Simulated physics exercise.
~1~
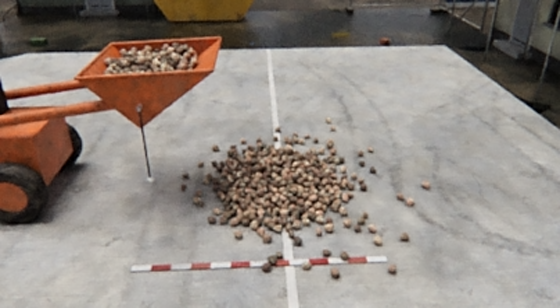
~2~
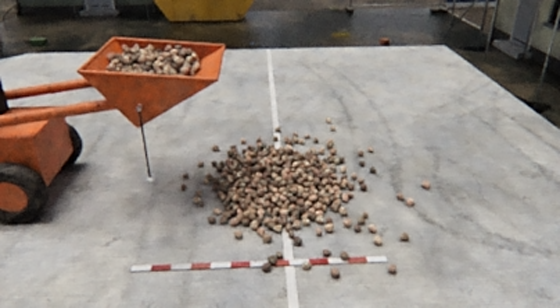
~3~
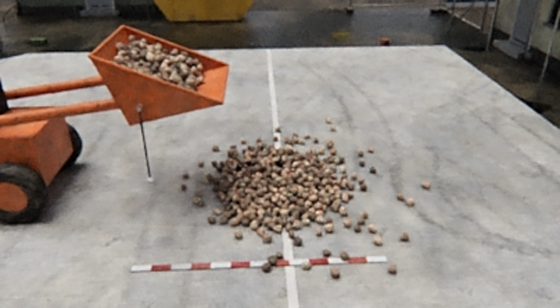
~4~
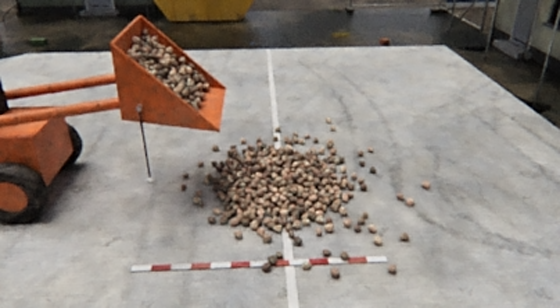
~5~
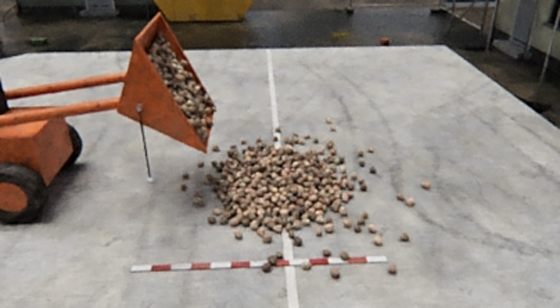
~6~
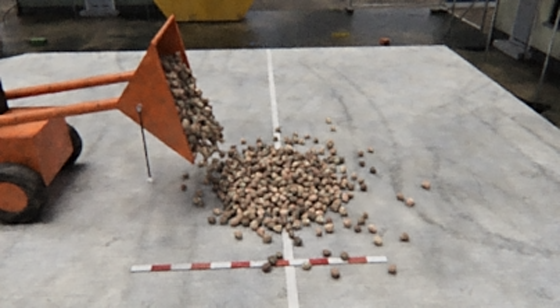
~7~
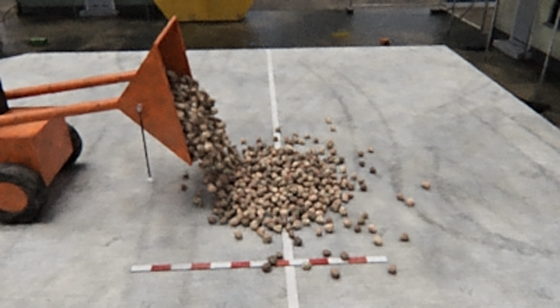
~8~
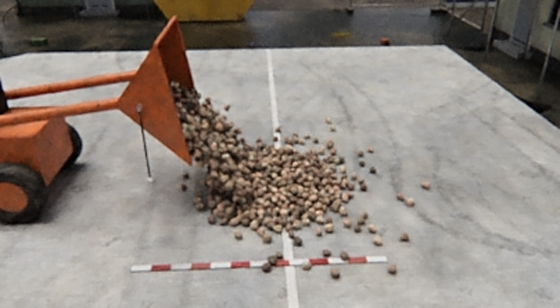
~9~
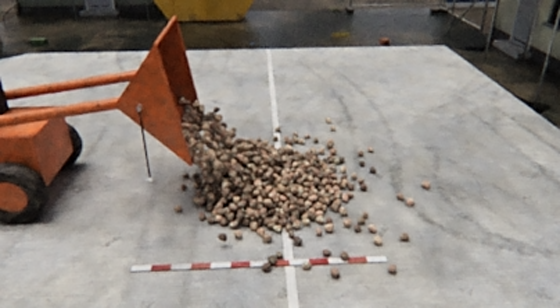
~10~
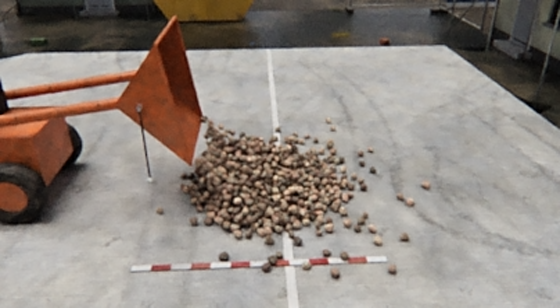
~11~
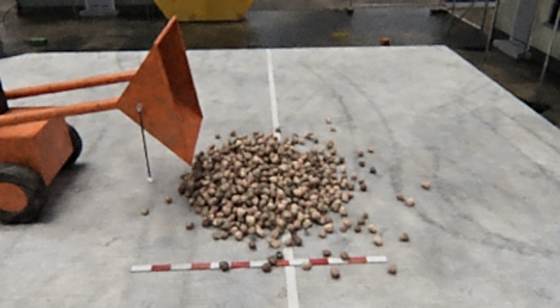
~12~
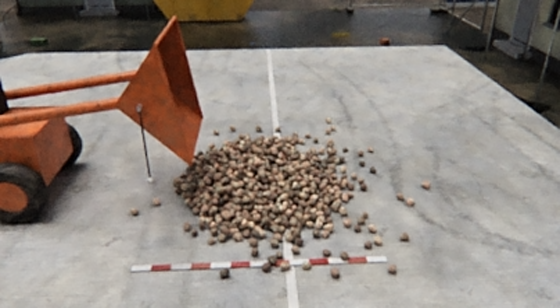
On a concrete yard, an orange loader bucket tips its stones onto a loose pile, widening it.
